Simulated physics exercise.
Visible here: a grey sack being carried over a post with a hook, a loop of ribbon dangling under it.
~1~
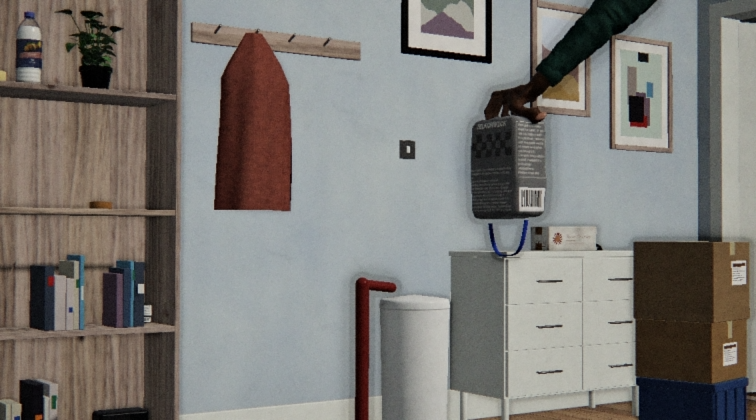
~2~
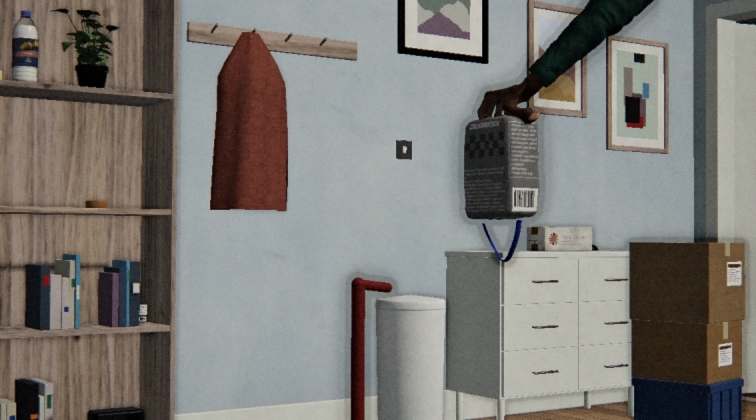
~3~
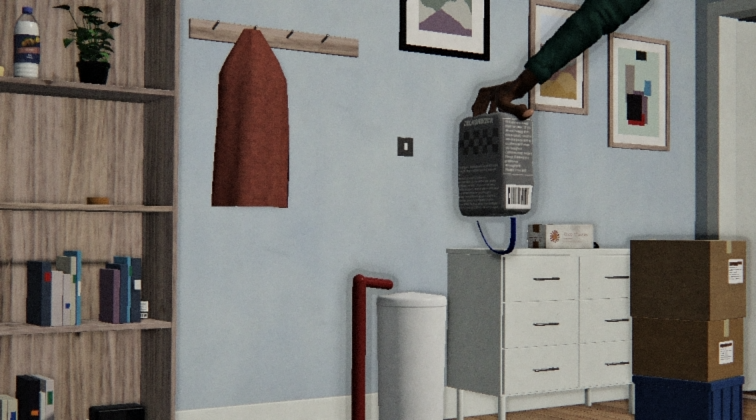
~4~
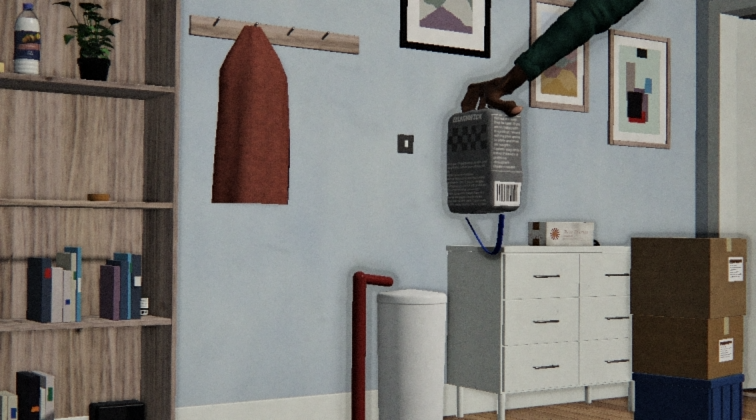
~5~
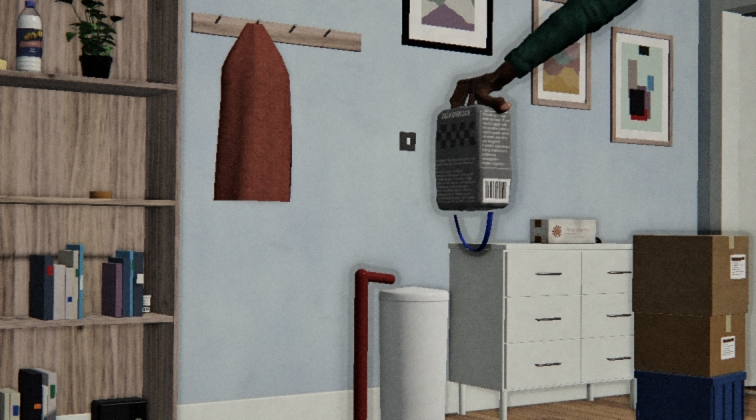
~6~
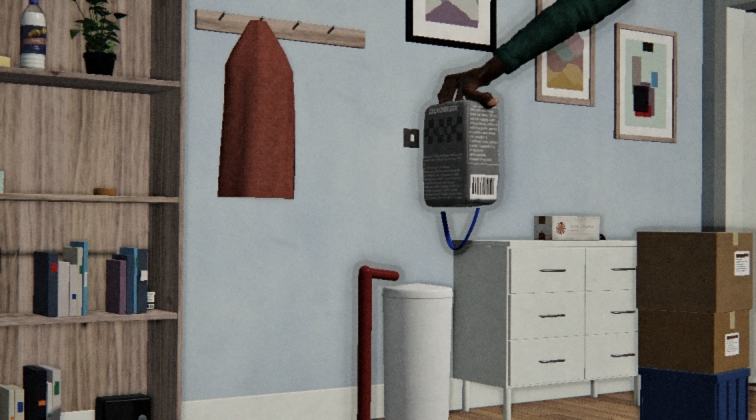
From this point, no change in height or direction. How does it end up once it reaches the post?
At the post it slips past without catching.
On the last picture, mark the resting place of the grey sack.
Resting spot: Roughly (233, 142).
Then, 0.68 s on from there, sack over the post near (363, 149).
Then, 1.32 s on from there, sack past the post near (259, 143).
In the end, sack past the post near (233, 142). The grey sack goes by freely.
